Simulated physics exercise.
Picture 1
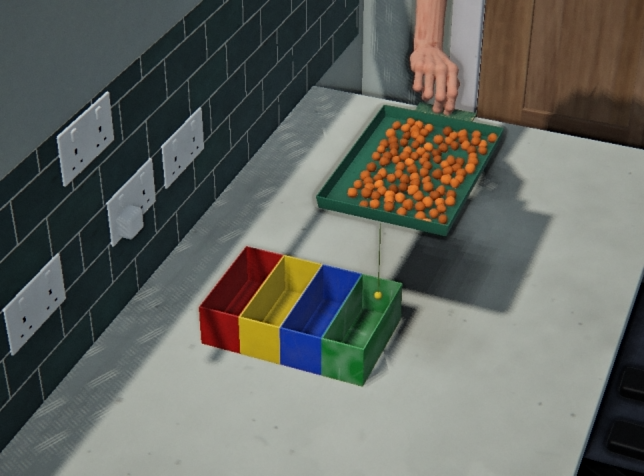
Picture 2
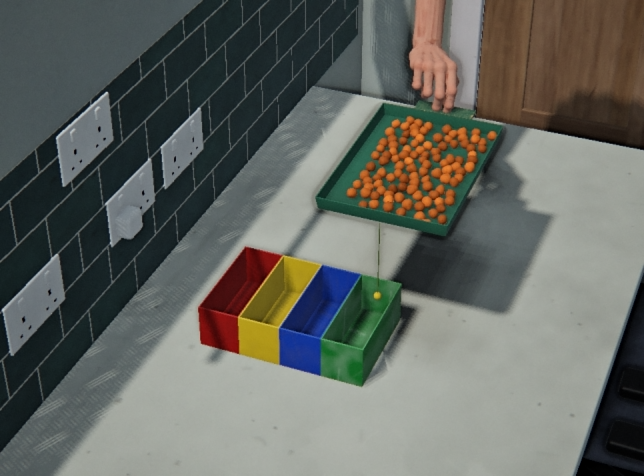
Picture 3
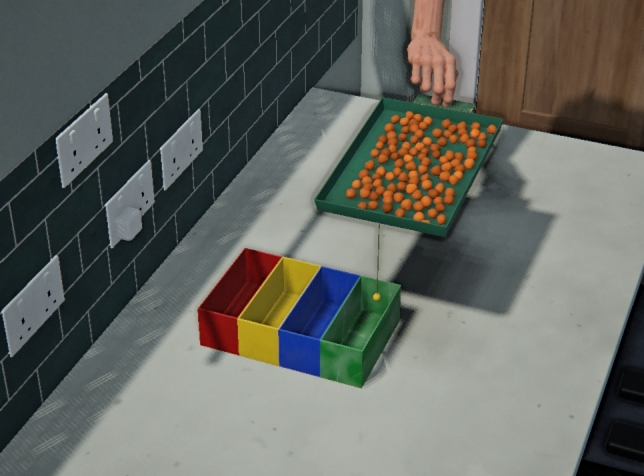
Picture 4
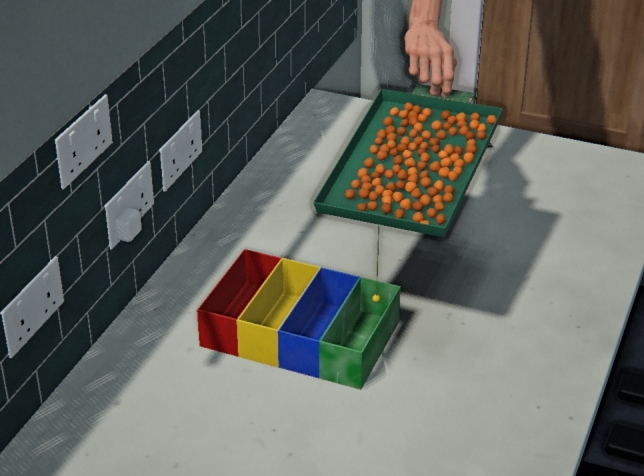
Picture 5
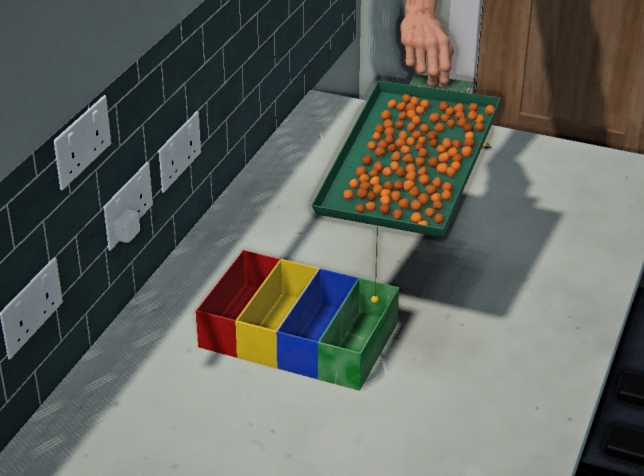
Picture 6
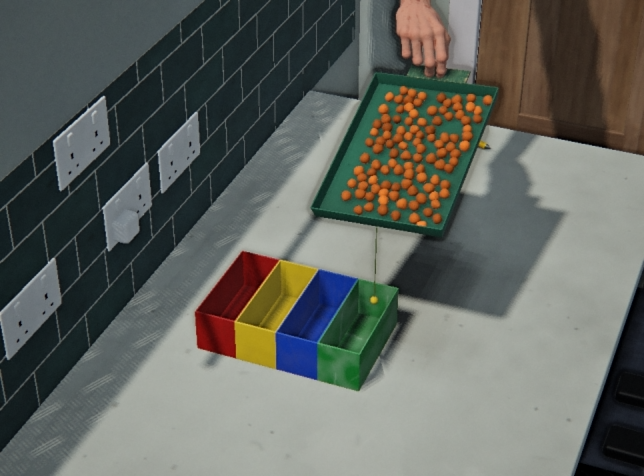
On a pale counter, a hand slowly tilts a green tray of orange pieces near coloured compartments.
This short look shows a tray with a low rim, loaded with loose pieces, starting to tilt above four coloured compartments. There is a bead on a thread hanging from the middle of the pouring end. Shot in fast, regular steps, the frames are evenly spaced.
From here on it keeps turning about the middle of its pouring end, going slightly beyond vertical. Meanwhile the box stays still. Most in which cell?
Blue cell.
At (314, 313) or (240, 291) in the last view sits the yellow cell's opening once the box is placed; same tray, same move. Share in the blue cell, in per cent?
Trial 1: 30 percent; trial 2: 10 percent.
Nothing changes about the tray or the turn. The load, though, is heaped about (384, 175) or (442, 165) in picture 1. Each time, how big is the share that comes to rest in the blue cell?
50 % and 30 %.
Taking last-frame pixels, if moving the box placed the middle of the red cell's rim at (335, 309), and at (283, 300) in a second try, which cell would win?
Attempt 1 - the red cell; attempt 2 - the yellow cell.
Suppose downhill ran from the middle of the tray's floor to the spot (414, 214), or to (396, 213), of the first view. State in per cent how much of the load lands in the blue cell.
First some 0, then 10 per cent.
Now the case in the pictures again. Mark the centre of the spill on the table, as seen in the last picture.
Approximate centre, last frame: (342, 423).
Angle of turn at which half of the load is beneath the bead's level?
Angle reached: About 120°.
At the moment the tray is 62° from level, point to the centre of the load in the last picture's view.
Mark it at roughly (370, 179) in the final frame.
Shortly afterwards, tray tipped steeply; the whole lot on the tray.
Next, tray tipped past a quarter turn; all but a few on the tray; only a few in the blue cell; only a few falling or outside the box.
Some moments later, tray tipped past a quarter turn; near a third in the blue cell; near a quarter in the green cell; a little in the yellow cell; near a third falling or outside the box.
In the end, tray tipped past a quarter turn; near a third in the blue cell; near a quarter in the green cell; a little in the yellow cell; none at all in the red cell; near a third outside the box.
